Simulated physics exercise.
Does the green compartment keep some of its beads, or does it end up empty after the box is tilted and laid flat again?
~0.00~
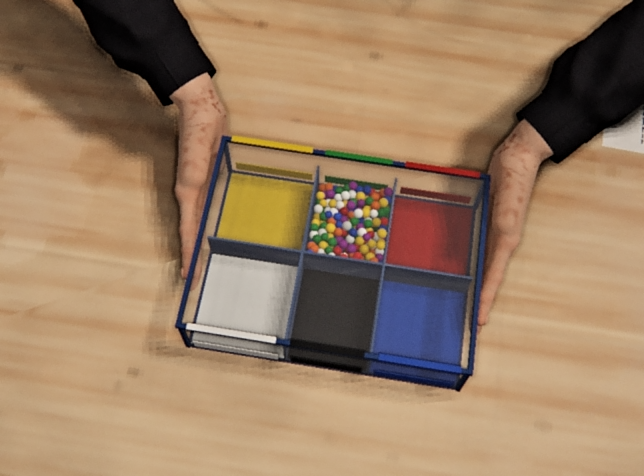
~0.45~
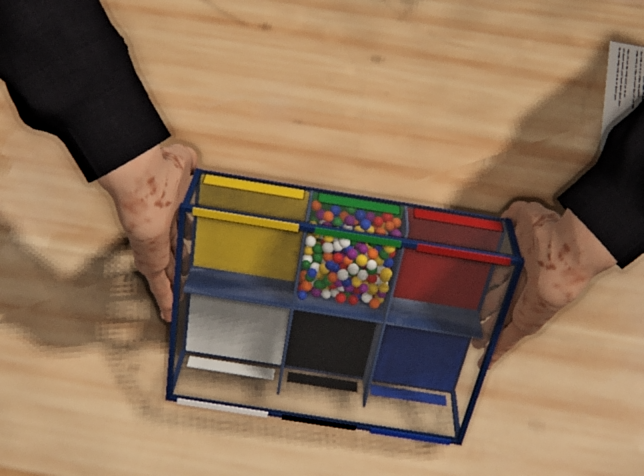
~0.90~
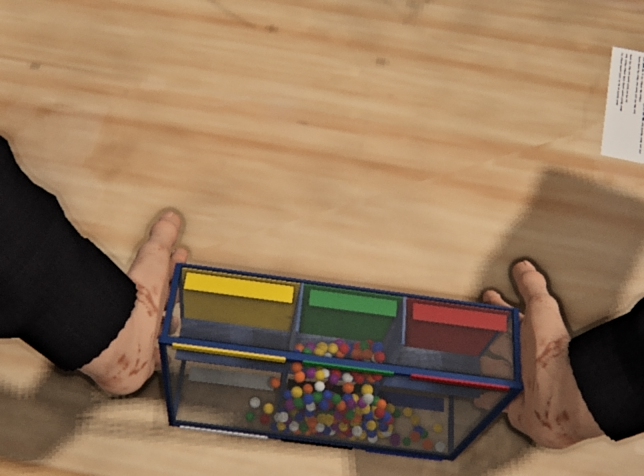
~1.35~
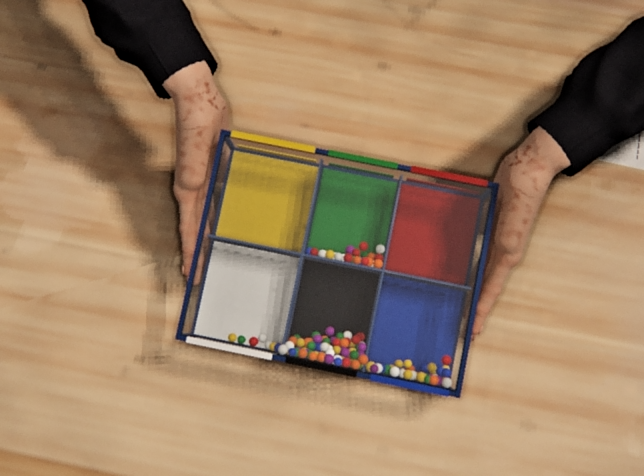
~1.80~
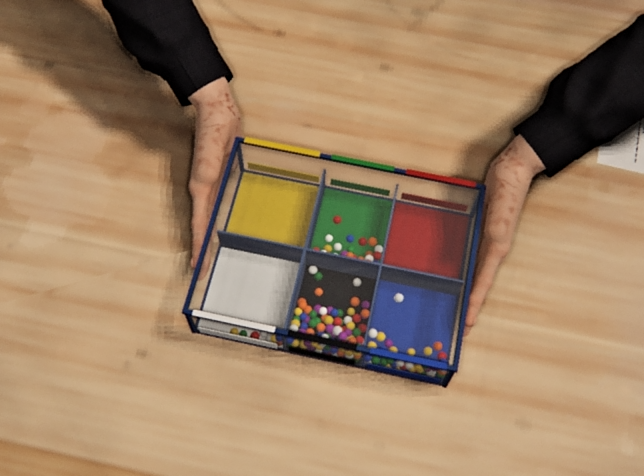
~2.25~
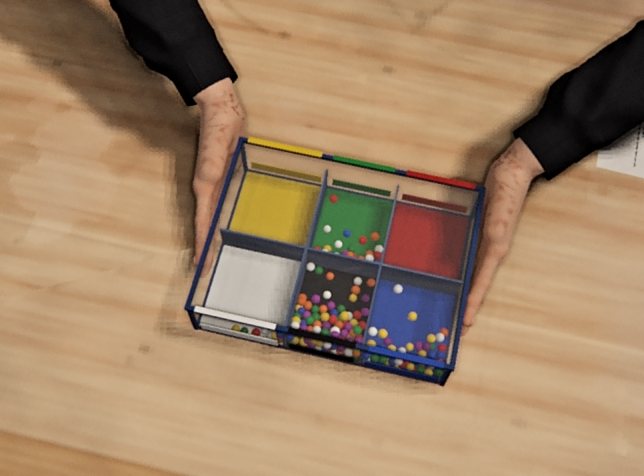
The green compartment keeps some of its beads. Many others end up in the black and blue compartments, with only a few in the white one and none in the red or yellow.
